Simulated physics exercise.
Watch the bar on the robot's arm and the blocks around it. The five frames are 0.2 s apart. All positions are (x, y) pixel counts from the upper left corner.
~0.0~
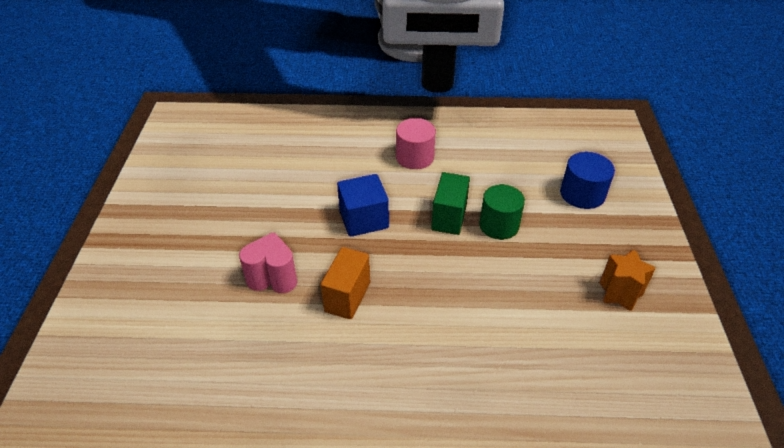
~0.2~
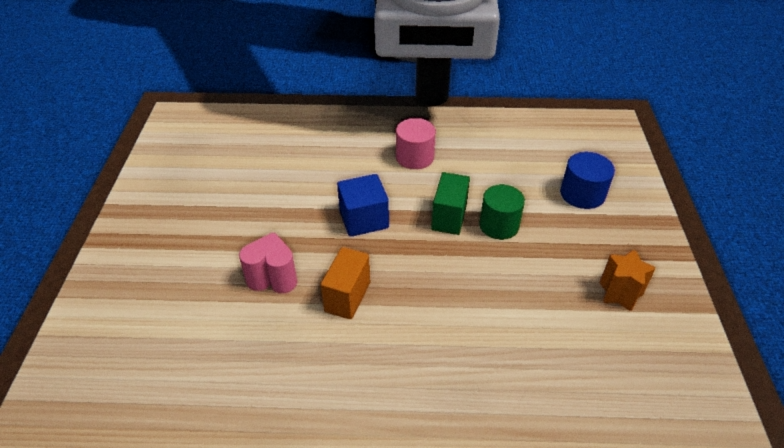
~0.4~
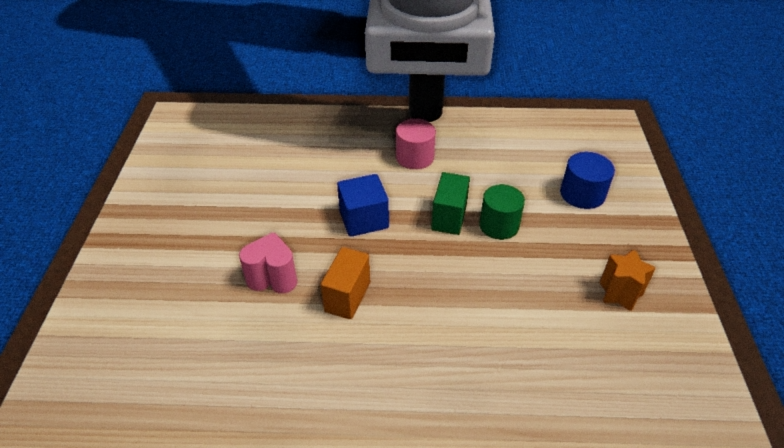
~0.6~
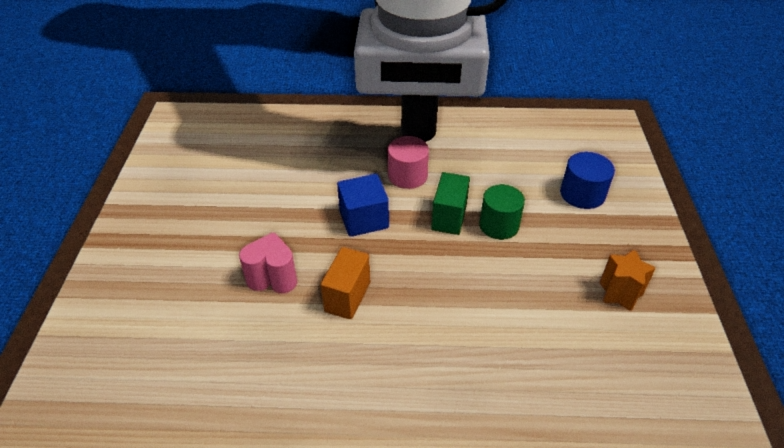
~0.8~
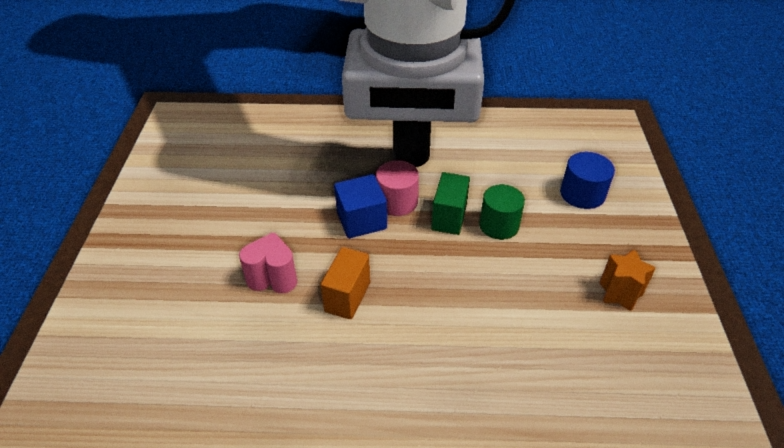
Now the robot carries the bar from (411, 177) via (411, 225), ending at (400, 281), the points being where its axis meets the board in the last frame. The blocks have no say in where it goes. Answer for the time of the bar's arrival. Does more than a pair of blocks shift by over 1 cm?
Short answer: Yes.
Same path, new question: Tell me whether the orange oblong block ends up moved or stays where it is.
The block in question is displaced by the end.
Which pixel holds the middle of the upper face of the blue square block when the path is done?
Its top middle will sit at (328, 211).
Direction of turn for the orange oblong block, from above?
It spins against the clock.
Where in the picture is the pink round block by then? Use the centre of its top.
Its top middle is near (355, 246).
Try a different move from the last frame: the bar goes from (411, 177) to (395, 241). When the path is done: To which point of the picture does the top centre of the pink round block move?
Its top face will be centred at roughly (359, 234).
On the path given first. One third of the way, bar (412, 188); blue square block (339, 205), turned 15° clockwise; pink round block (384, 203).
Two thirds of the way, bar (408, 223); blue square block (329, 210), turned 40° clockwise; pink round block (367, 229).
At the end, bar (400, 261); orange oblong block (325, 282), turned 25° anticlockwise; blue square block (328, 211), turned 45° clockwise; pink round block (355, 246); green oblong block still.
